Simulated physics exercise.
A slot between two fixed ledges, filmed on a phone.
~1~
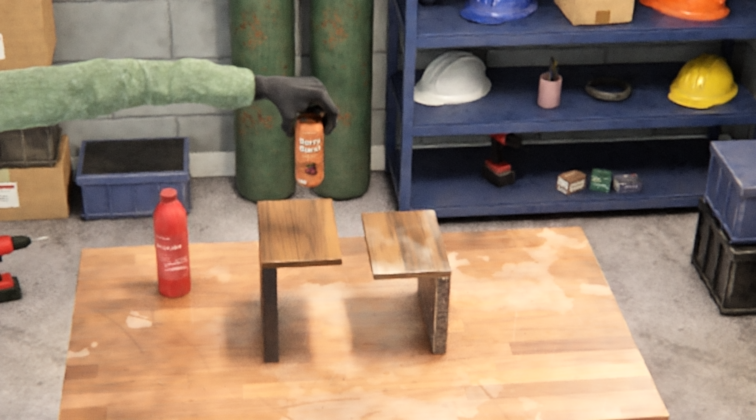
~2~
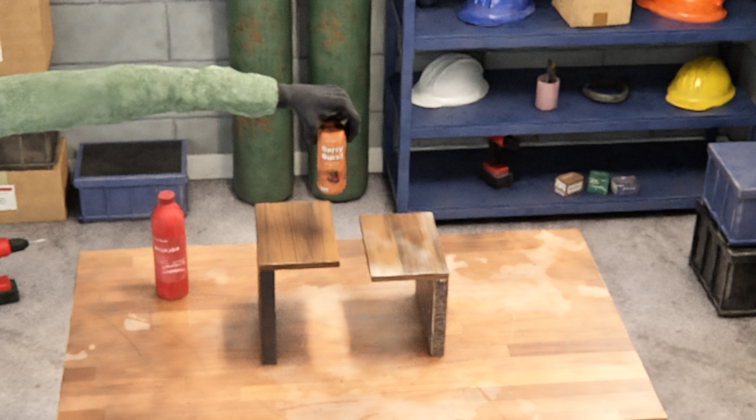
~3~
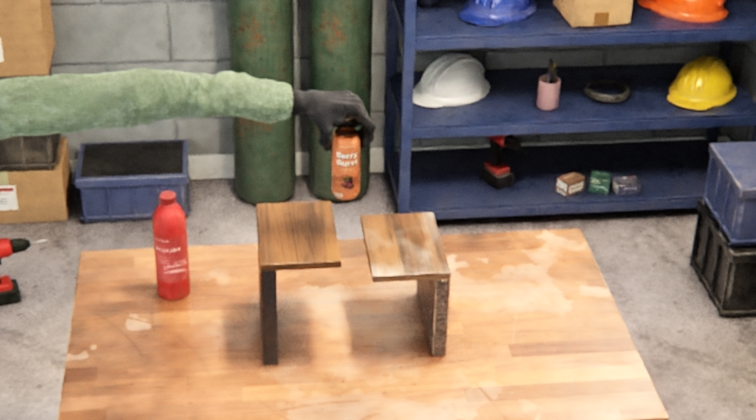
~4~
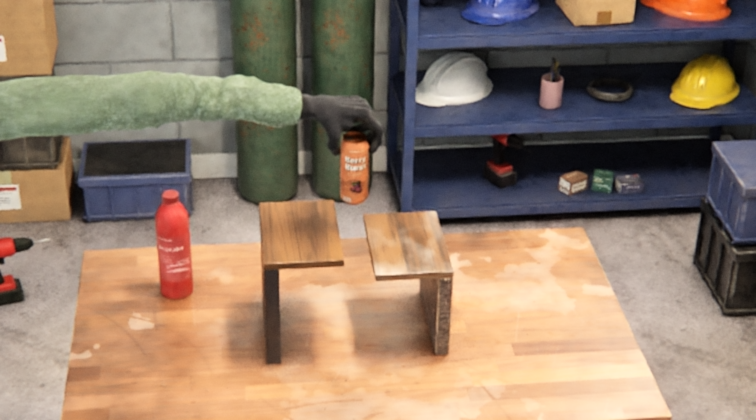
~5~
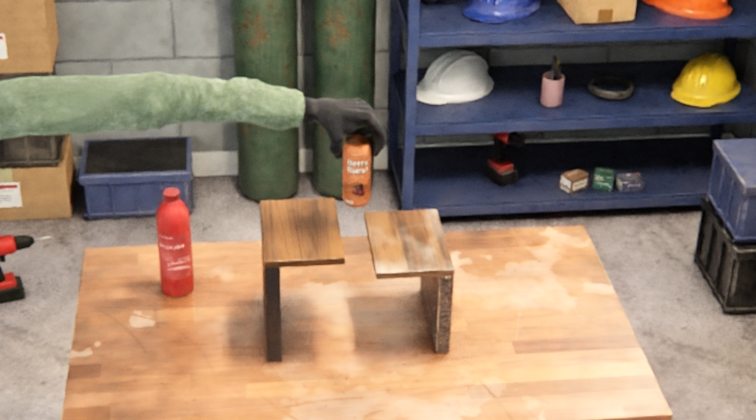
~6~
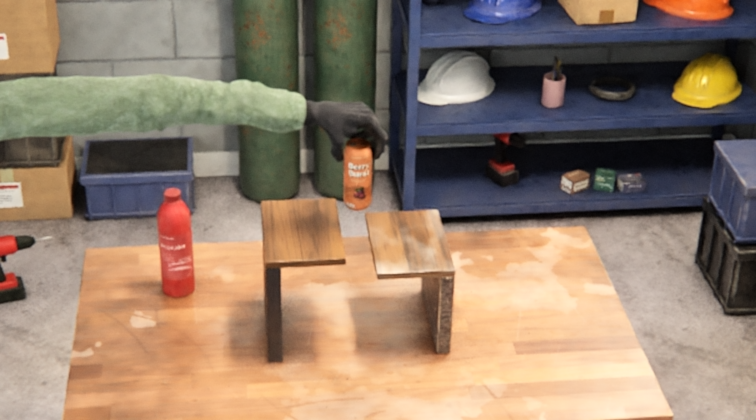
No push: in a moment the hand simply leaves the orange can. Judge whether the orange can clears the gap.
It passes the gap.
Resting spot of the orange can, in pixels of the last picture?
Around (346, 298).
Then, 0.30 s past the last view, orange can rocked 13° from its first pose near (353, 256).
Then, 0.40 s past the last view, orange can displaced well along near (344, 291).
Then, 0.60 s past the last view, orange can rocked 5° from its first pose near (349, 297).
Finally, moved from the start, orange can; red bottle still in place. Final places as the last picture's camera would see them, orange can near (346, 298). The can drops through.
